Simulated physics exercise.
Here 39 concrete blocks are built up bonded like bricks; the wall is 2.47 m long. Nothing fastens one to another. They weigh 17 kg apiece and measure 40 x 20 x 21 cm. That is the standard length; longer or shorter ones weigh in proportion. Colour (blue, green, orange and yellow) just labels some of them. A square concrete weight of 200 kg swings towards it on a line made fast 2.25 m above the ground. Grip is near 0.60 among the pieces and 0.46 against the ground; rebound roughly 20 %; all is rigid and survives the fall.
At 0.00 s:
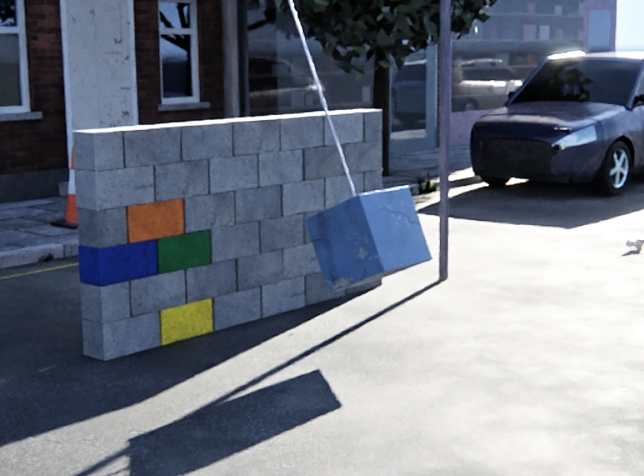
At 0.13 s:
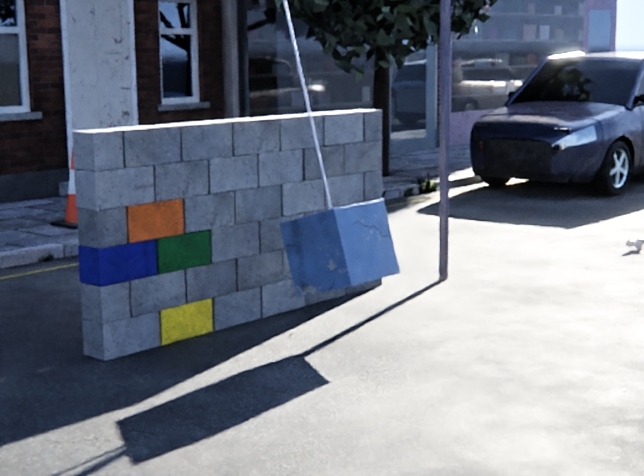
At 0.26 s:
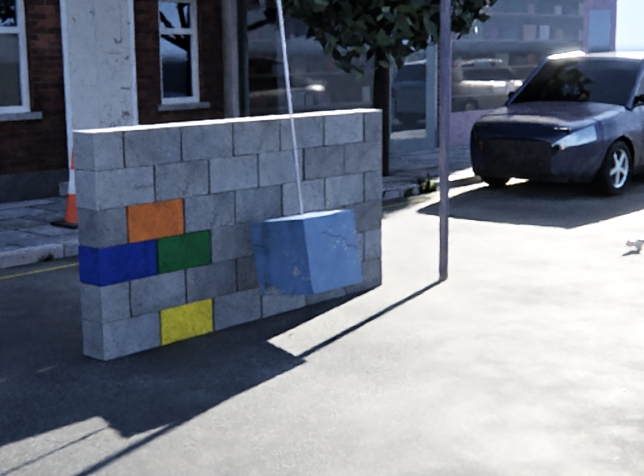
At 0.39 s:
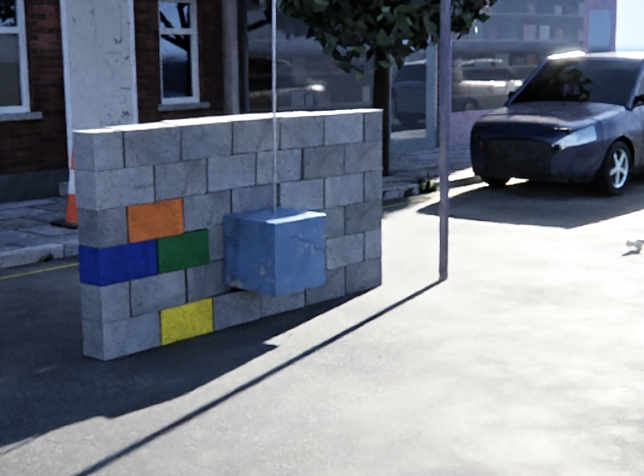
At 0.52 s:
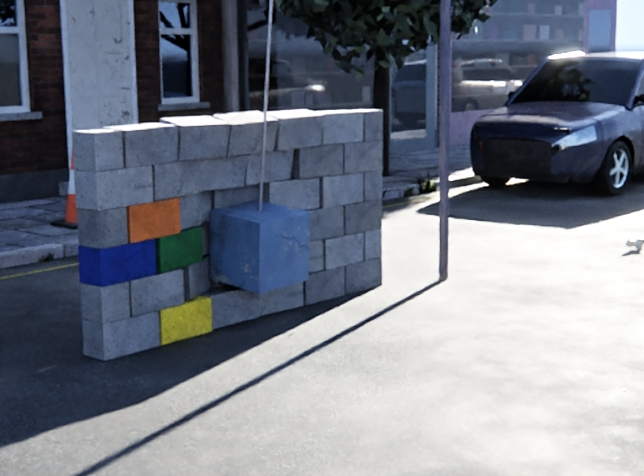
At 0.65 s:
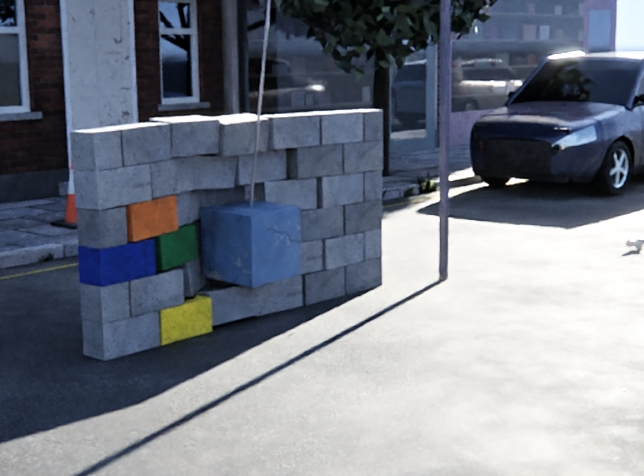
A grey concrete block wall stands on a sunlit street, seen from a fixed view slightly above, with orange, blue, green and yellow blocks towards its left end. A dark car is parked at right behind a thin pole, and brick buildings rise behind. A blue cube hanging on a line swings leftward into the wall's middle, pushing blocks backward and opening gaps around it.
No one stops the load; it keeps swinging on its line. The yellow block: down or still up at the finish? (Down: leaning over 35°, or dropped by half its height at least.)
That block stays up.
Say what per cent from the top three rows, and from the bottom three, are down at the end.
From the top 80, from the bottom 30 per cent.
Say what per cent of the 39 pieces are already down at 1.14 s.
At that moment 10 per cent.
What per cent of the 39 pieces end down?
Near 50 per cent.
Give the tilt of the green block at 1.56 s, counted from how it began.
Some 90°.
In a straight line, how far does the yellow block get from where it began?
Some 0 cm.
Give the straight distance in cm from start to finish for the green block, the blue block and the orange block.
About: Green 60, blue 0, orange 90.
After 1.14 s, line 7° past plumb; 3 of the 39 blocks down; yellow block unmoved; orange block leaning 27°.
After 1.56 s, line plumb; 20 of the 39 blocks down; yellow block unmoved; green block on its side.
At rest (3.1 s), line 5° past plumb; 20 of the 39 blocks down; yellow block unmoved; orange block on its side; green block on its side. As the last picture would show them, middles, yellow block near (177, 319), orange block near (52, 333).
